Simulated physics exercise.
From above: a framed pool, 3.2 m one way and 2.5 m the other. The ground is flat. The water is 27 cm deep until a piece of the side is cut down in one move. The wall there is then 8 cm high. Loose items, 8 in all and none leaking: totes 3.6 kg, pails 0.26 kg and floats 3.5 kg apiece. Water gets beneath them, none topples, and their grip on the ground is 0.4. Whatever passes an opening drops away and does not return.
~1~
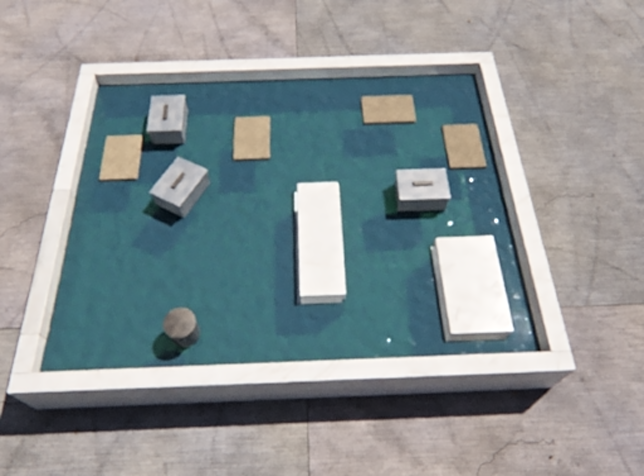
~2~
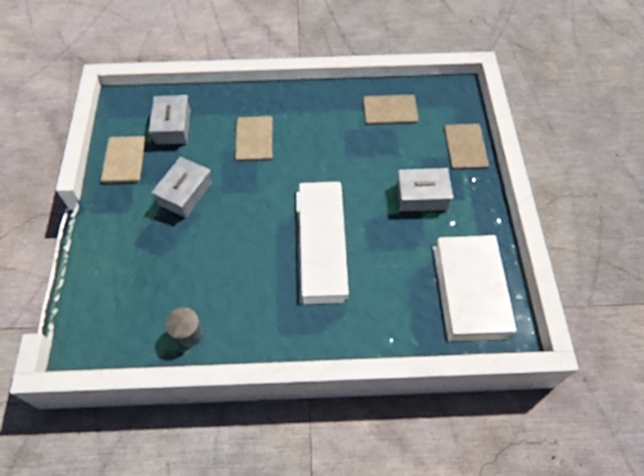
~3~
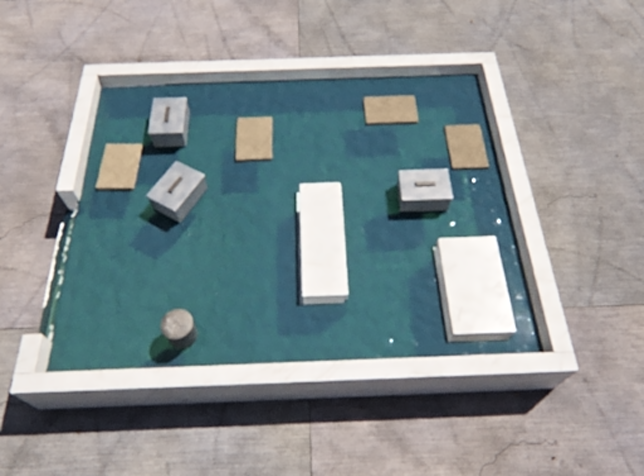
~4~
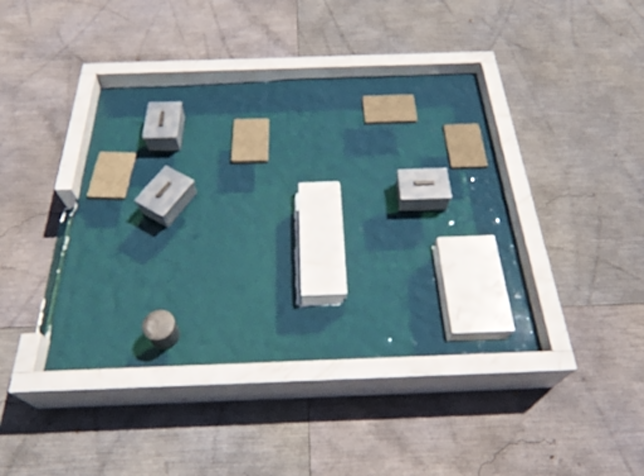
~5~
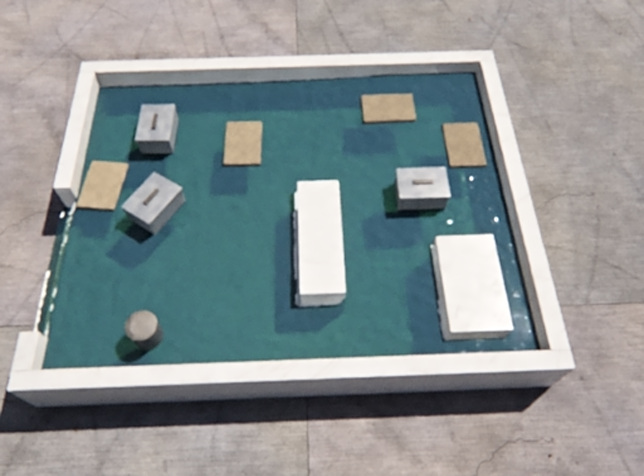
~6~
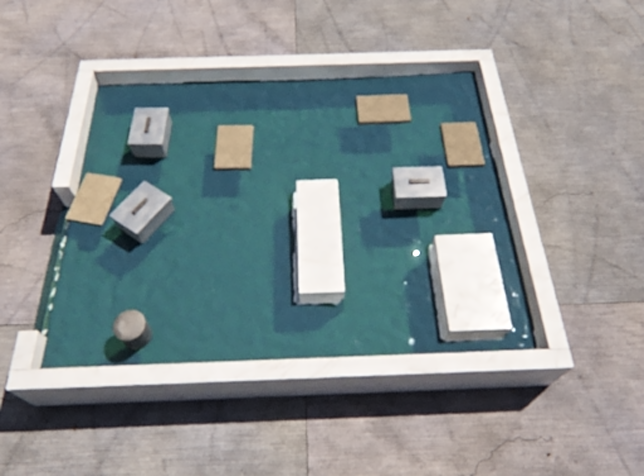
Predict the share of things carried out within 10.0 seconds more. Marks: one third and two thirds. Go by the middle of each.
That comes to between one and two thirds.
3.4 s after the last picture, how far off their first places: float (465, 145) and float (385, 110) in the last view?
In that order: 10 cm, 30 cm.
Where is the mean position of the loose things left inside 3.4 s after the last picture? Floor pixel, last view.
At about (296, 183).
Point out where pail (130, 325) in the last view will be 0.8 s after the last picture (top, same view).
Near (100, 325).
Then, 0.8 s after the last picture 1 of 8 are out; 7 afloat.
Then, 3.4 s after the last picture 3 of 8 are out; 5 afloat.
Then, 6.0 s after the last picture 4 of 8 are out; 4 afloat.
Then, 10.0 s after the last picture 5 of 8 are out; 3 afloat.
